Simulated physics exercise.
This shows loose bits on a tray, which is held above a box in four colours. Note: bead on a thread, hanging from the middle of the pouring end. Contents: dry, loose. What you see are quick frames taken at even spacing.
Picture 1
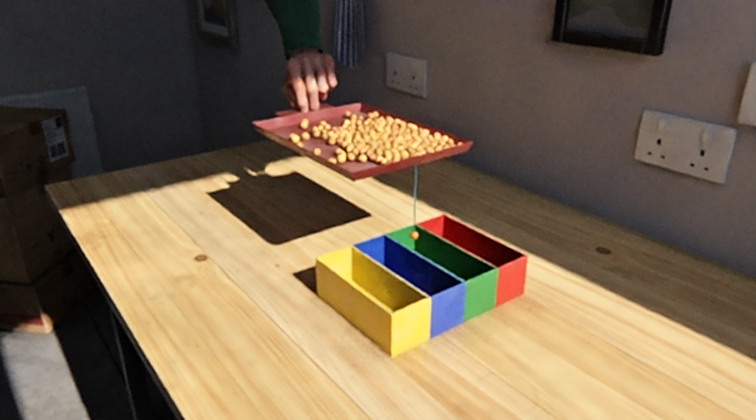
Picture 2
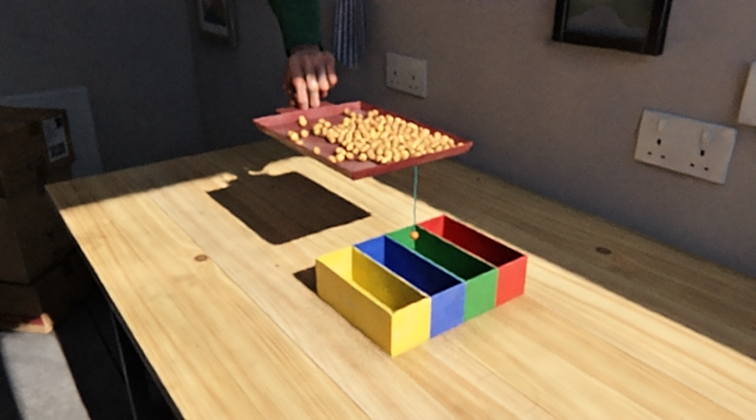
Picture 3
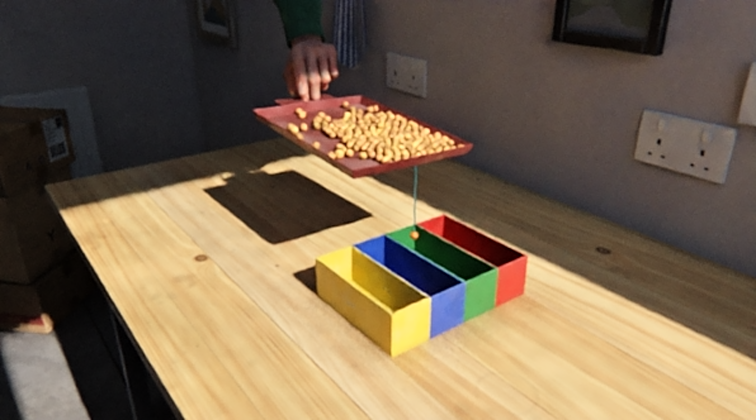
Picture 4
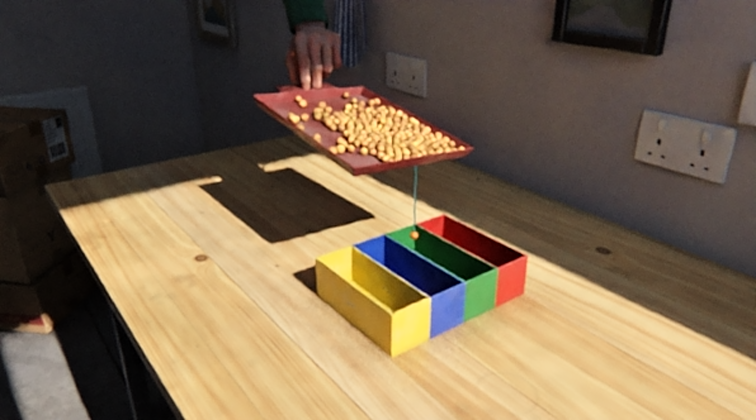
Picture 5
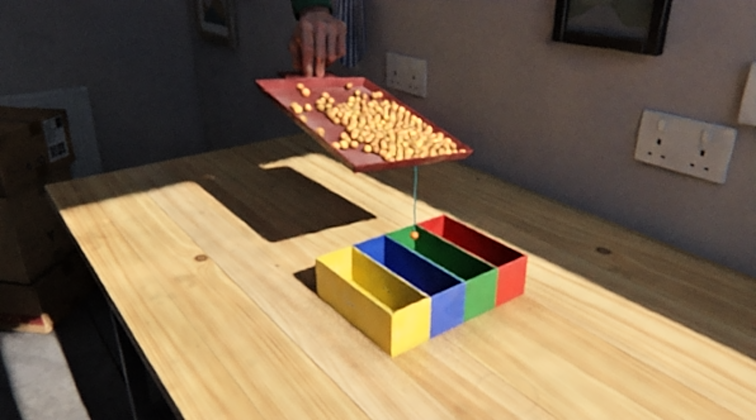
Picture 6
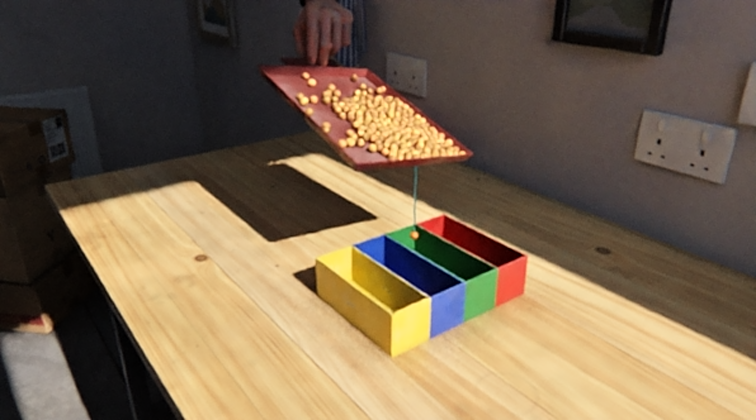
Above a four-coloured box on a wooden table, a hand steadily tilts a tray of beads.
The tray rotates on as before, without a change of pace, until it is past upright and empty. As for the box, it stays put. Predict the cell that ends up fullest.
I would say the red cell.
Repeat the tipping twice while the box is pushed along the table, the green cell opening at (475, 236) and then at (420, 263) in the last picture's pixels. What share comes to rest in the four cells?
You'd see roughly 100 per cent first and roughly 30 per cent second.
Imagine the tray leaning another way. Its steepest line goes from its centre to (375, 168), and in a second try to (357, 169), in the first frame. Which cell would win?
Case 1 - the cell in yellow. Case 2 - the yellow one.
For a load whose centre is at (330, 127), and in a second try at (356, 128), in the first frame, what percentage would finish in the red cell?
First case around 40 %, second case around 50 %.
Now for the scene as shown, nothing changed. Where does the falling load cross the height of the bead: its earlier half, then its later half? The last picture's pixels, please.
The opening part goes through (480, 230); what follows goes through (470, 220).
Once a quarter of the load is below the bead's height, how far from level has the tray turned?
Somewhere around 60 degrees.
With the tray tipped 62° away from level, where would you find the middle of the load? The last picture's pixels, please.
The load is centred around (458, 171).
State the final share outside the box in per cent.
I'd say around 40 per cent.
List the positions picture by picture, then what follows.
In the first frame, corners of the pouring end at (353, 171) and (467, 141), level; middle of the load at (381, 140), round wooden beads; bead on its thread at (414, 235); yellow cell at (411, 323); blue cell at (447, 307); green cell at (480, 291); red cell at (511, 278).
In the second frame, corners of the pouring end at (354, 170) and (467, 142), level; middle of the load at (381, 139).
In the third frame, corners of the pouring end at (354, 168) and (468, 144), tipped barely, lowest at the right corner; middle of the load at (382, 137).
In the fourth frame, corners of the pouring end at (355, 166) and (468, 146), tipped a little, lowest at the right corner; middle of the load at (383, 133).
In the fifth frame, corners of the pouring end at (357, 163) and (468, 149), tipped a little, lowest at the right corner; middle of the load at (386, 129).
In the sixth frame, corners of the pouring end at (358, 161) and (468, 152), tipped clearly, lowest at the right corner; middle of the load at (391, 127), most on the move; yellow cell at (411, 323); blue cell at (447, 307); green cell at (480, 291); red cell at (511, 278).
Soon, tray tipped steeply; about half on the tray; a small part in the red cell; a small part in the green cell; a stray few in the blue cell; about a third falling or outside the box.
A while on, tray tipped right over; about half in the red cell; about a quarter in the green cell; a stray few in the blue cell; about a third falling or outside the box.
Towards the end, tray tipped past a quarter turn; about half in the red cell; about a quarter in the green cell; a stray few in the blue cell; about a third falling or outside the box.
Finally, tray tipped past a quarter turn; about half in the red cell; about a quarter in the green cell; a stray few in the blue cell; none in the yellow cell; about a third outside the box.
